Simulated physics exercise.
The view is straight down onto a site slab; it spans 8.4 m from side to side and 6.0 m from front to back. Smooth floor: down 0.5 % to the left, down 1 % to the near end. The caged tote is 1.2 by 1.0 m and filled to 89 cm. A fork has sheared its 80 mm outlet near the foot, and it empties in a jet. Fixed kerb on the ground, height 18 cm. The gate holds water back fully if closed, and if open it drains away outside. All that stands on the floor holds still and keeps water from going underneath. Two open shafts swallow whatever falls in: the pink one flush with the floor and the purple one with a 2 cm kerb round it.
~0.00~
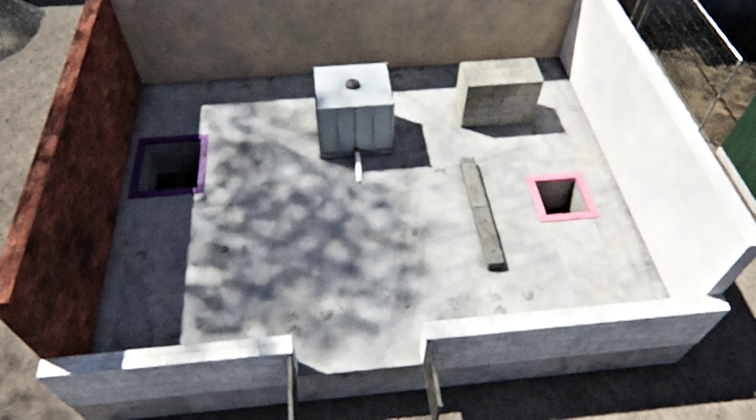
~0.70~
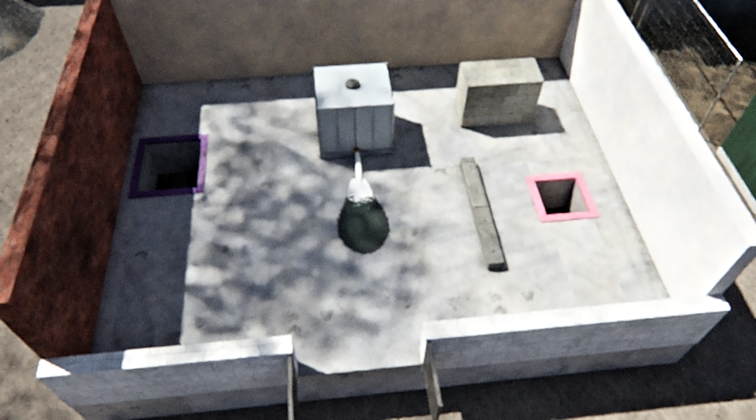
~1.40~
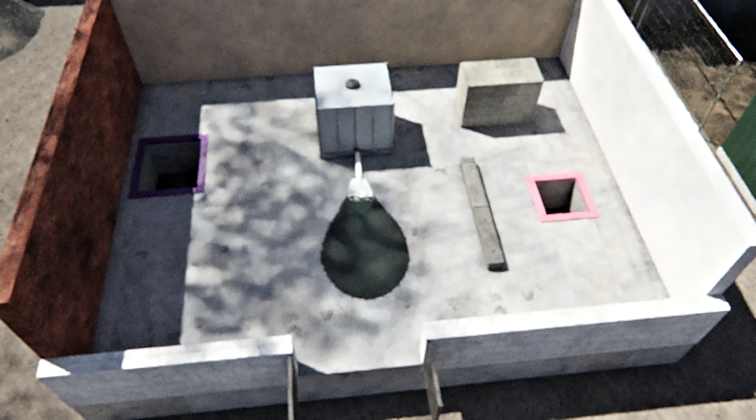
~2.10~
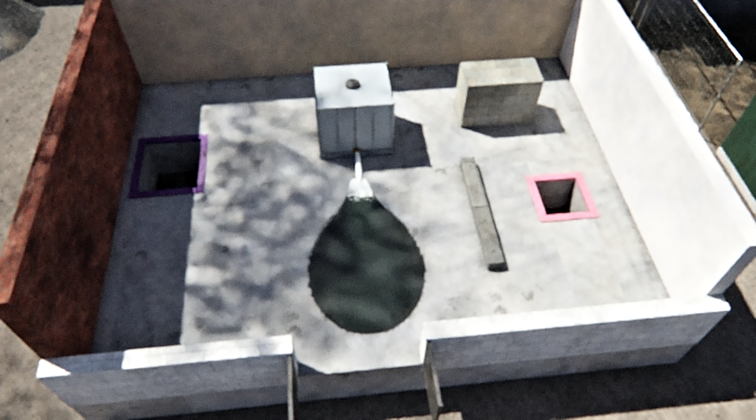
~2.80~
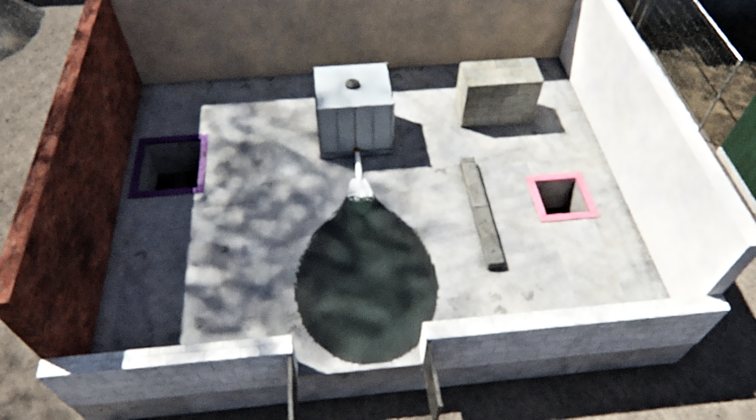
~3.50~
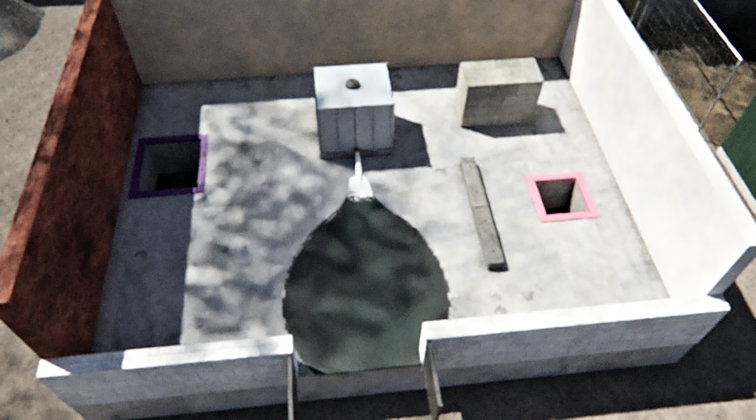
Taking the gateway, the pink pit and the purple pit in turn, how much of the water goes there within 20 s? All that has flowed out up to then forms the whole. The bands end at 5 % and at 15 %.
The gateway takes more than 15 %; the pink pit takes less than 5 %; the purple pit takes under 5 %.
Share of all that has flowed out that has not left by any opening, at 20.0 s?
I'd put it at around 48 per cent.
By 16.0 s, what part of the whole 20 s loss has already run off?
I'd put it at about 75 per cent.
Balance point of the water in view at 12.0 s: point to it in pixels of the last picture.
The water's centre sits about at (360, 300).
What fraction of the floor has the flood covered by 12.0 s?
Roughly 20 per cent.
After 5.0 s water covers 10 % of the floor and is deepest (4 cm) near (359, 184); gone so far, the gateway 5 %, the pink pit 0 %, the purple pit 0 %.
After 8.0 s water covers 15 % of the floor and is deepest (4 cm) near (359, 184); gone so far, the gateway 14 %, the pink pit 0 %, the purple pit 0 %.
After 12.0 s water covers 20 % of the floor and is deepest (4 cm) near (359, 184); gone so far, the gateway 27 %, the pink pit 0 %, the purple pit 0 %.
After 16.0 s water covers 25 % of the floor and is deepest (4 cm) near (359, 184); gone so far, the gateway 39 %, the pink pit 0 %, the purple pit 0 %.
After 20.0 s water covers 25 % of the floor and is deepest (4 cm) near (359, 184); gone so far, the gateway 51 %, the pink pit 0 %, the purple pit 0 %.
